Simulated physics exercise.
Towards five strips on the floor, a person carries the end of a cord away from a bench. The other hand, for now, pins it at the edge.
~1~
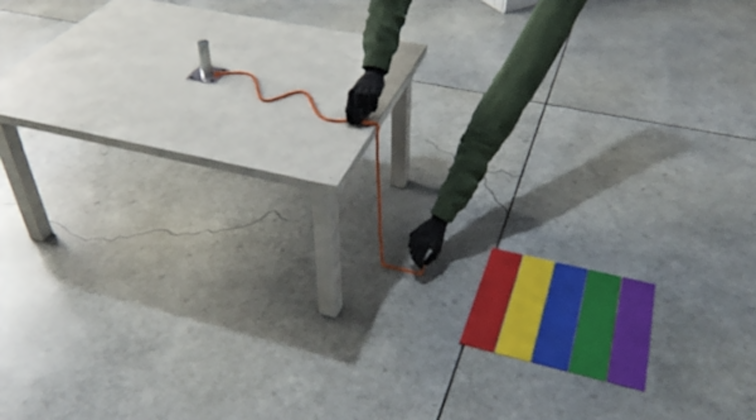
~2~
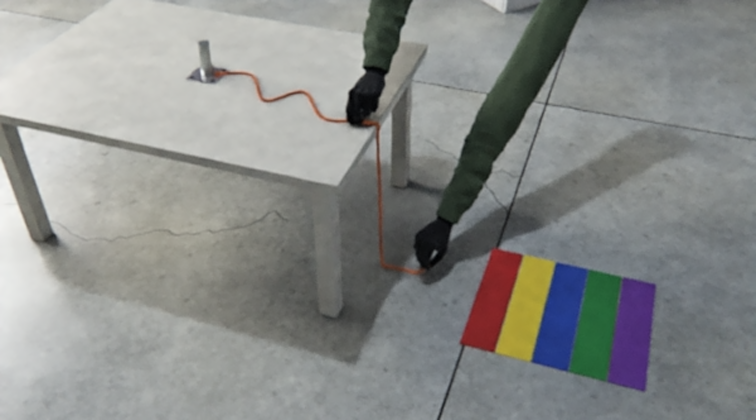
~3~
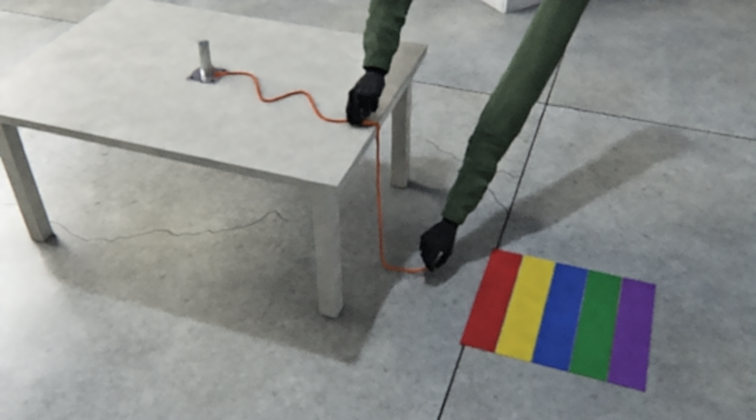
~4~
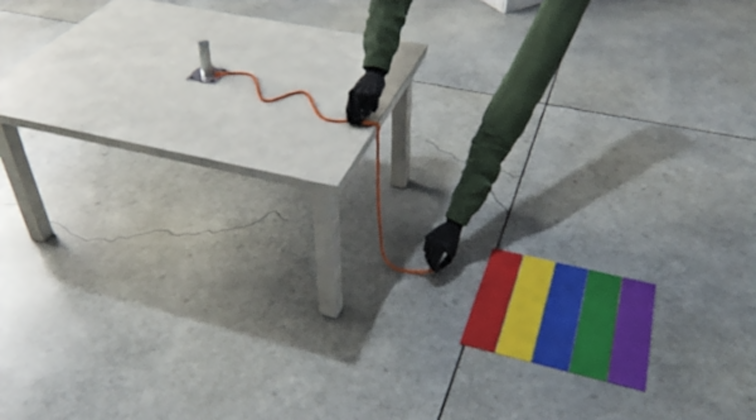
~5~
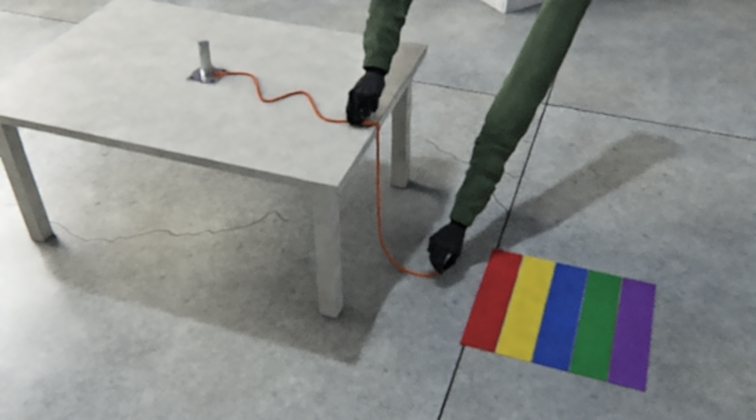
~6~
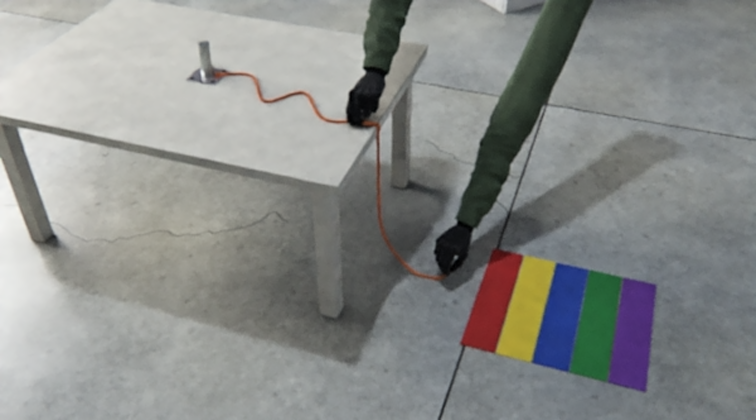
A person in dark green sleeves and black gloves reaches in from the top over a pale bench on a grey concrete floor, seen from above at an angle. An orange cord runs from a small metal post across the benchtop, pinned at the edge by one hand, near red, yellow, blue, green and purple floor strips. The lower hand slides the cord's end slightly right while the camera stays still.
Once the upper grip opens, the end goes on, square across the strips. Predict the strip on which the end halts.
The green strip.
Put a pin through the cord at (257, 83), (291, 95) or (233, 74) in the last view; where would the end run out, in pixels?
Per try (px, approx.): (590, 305), (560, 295), (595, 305).
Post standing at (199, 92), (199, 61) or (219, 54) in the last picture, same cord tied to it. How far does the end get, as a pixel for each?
Try 1 about (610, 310), try 2 about (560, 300), try 3 about (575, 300).
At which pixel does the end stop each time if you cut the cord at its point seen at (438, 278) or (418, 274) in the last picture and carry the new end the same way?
In order, roughly (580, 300) and (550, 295).
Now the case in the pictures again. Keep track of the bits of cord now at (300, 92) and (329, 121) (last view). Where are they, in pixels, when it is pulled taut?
I'd put the first at about (327, 106) and the other at about (385, 128).
Early on, end near (536, 292); over yellow.
Midway, end near (576, 301); over blue.
At the end of the slack, end near (601, 307); over green. Over green.
